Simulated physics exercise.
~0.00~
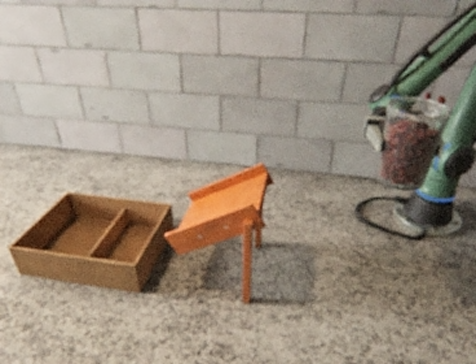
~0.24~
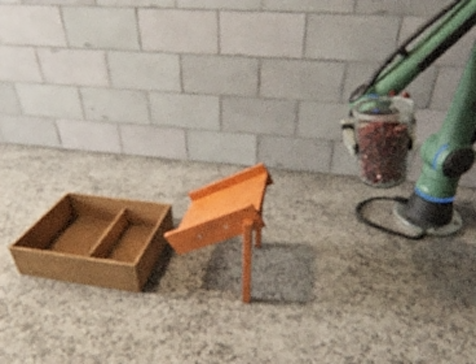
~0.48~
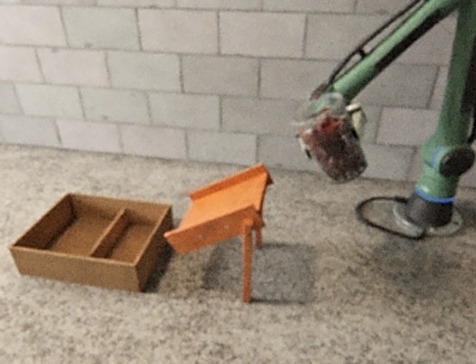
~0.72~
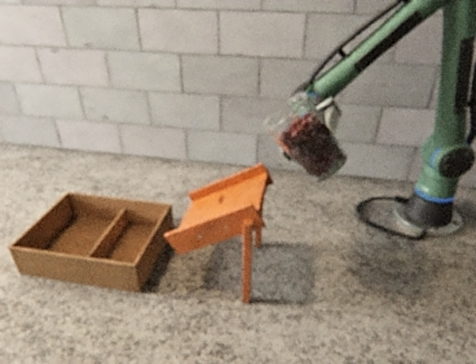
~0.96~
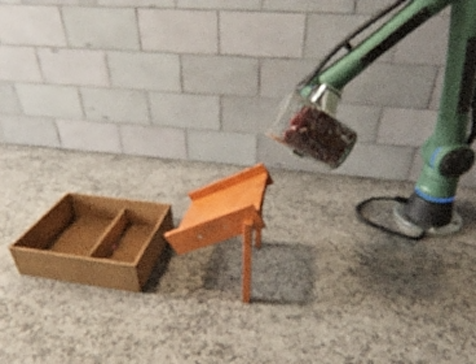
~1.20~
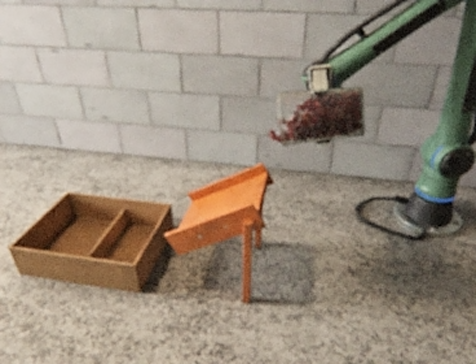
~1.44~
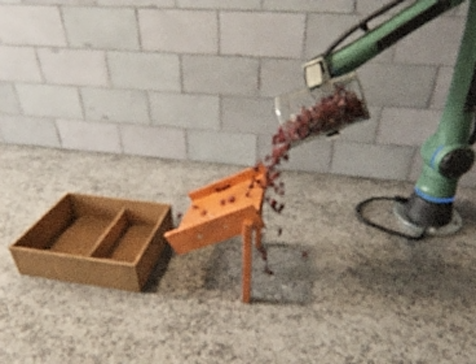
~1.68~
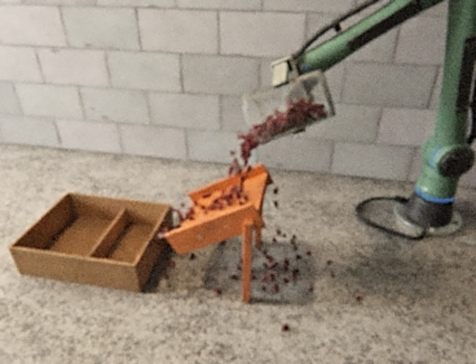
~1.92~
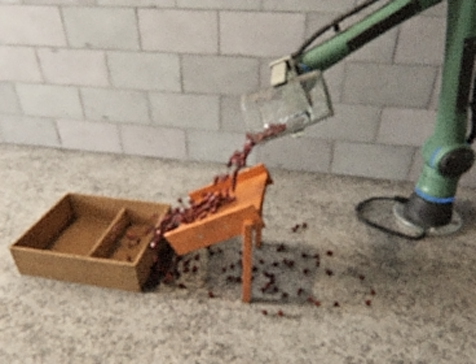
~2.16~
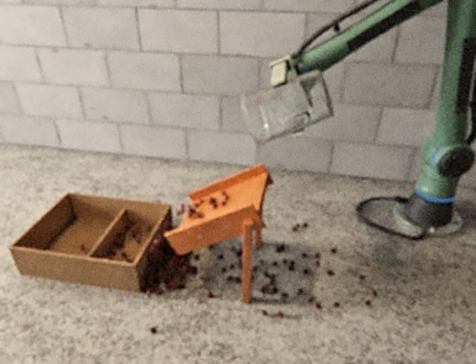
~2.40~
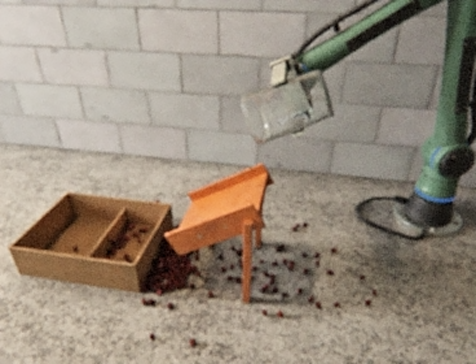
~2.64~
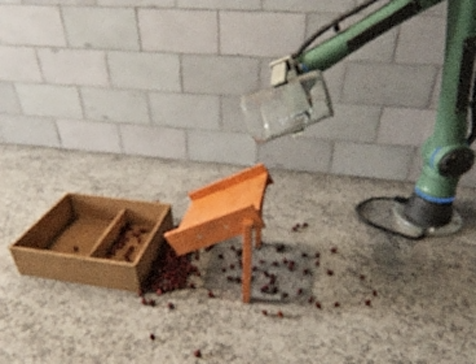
Robot arm tipping a clear tumbler of dark red beans over an orange chute, most spilling onto the table beside a divided box.
